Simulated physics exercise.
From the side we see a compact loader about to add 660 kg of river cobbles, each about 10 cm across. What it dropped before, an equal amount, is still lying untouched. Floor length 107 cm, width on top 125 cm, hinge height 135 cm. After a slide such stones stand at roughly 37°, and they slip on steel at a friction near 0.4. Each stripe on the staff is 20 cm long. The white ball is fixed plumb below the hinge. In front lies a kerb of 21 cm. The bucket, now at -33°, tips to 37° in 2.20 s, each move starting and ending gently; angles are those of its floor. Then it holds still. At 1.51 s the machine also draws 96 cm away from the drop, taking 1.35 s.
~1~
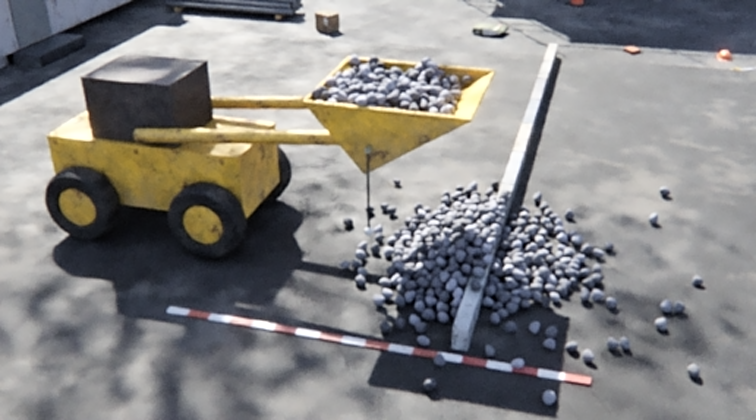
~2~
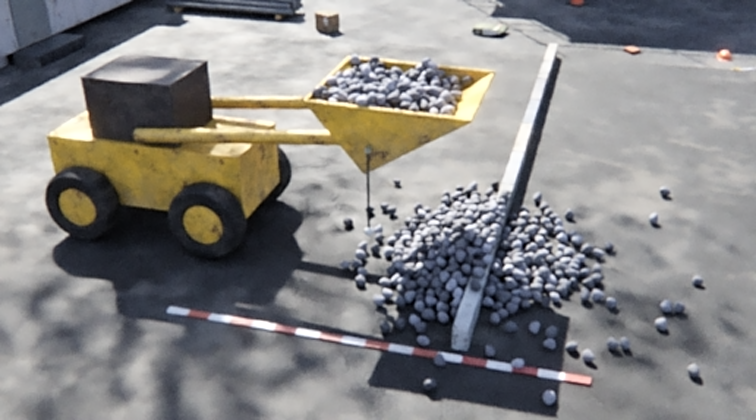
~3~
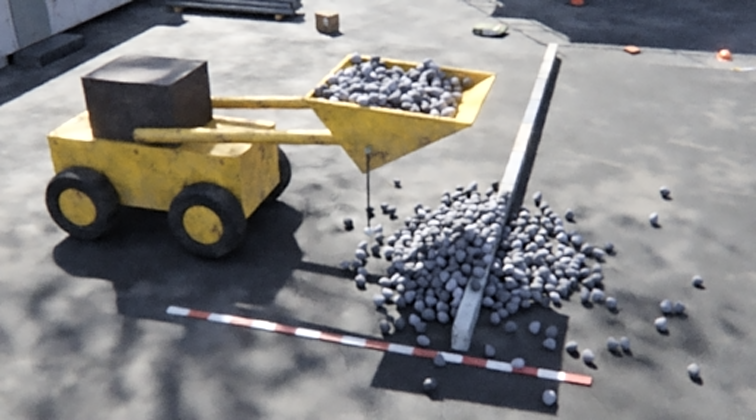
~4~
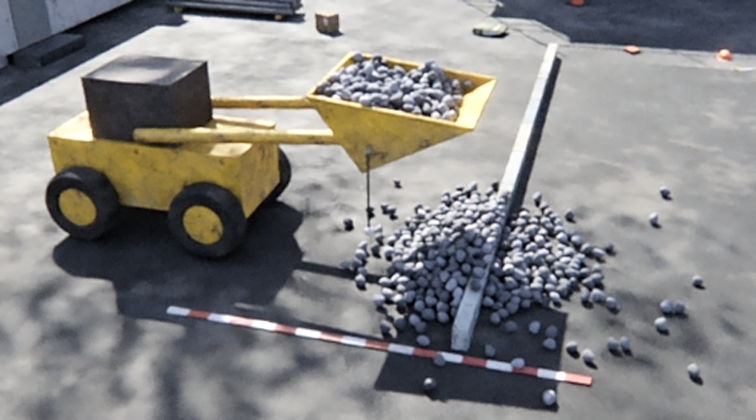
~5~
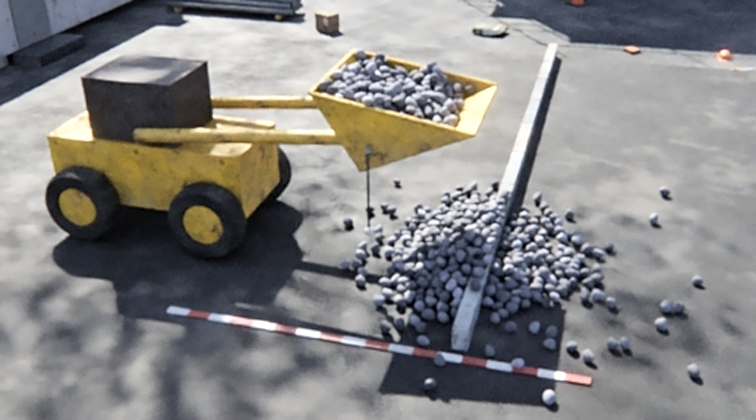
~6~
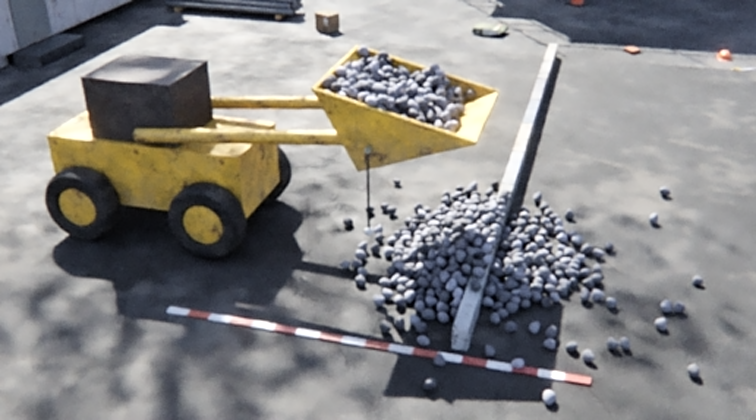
A yellow bucket on the front of a small loader, heaped with grey cobbles, tilts slowly and slightly forward, its lip dipping to the right. The yellow loader, with black wheels and a dark block on top, stands at left on sunlit dark pavement, seen from the side and above. A heap of cobbles straddles a pale kerb behind a red-and-white staff, all still, as is the camera.
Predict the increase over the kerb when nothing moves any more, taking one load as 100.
Close to 23 parts in a hundred.
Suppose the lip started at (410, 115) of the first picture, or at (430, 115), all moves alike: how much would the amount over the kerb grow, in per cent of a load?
About 0 and 5 per cent.
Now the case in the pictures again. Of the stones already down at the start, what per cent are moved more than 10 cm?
Roughly 10 per cent of them.
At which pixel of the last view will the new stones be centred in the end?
Near (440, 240).
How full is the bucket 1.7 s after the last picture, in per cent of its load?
About 10 per cent.
Then, 1.0 s after the last picture the floor is at 26°; in per cent of one load, 96 in the bucket, 75 on this side of the kerb, 29 over the kerb; the foremost stones are at (667, 286).
Then, 1.7 s after the last picture the floor is at 37°; in per cent of one load, 10 in the bucket, 142 on this side of the kerb, 48 over the kerb; the foremost stones are at (667, 286).
Then, 2.7 s after the last picture the floor is at 37°; in per cent of one load, 0 in the bucket, 148 on this side of the kerb, 52 over the kerb; the foremost stones are at (673, 271).
Then, 5.5 s after the last picture the floor is at 37°; in per cent of one load, 0 in the bucket, 148 on this side of the kerb, 52 over the kerb; the foremost stones are at (673, 271). Net gain over the kerb, 23.
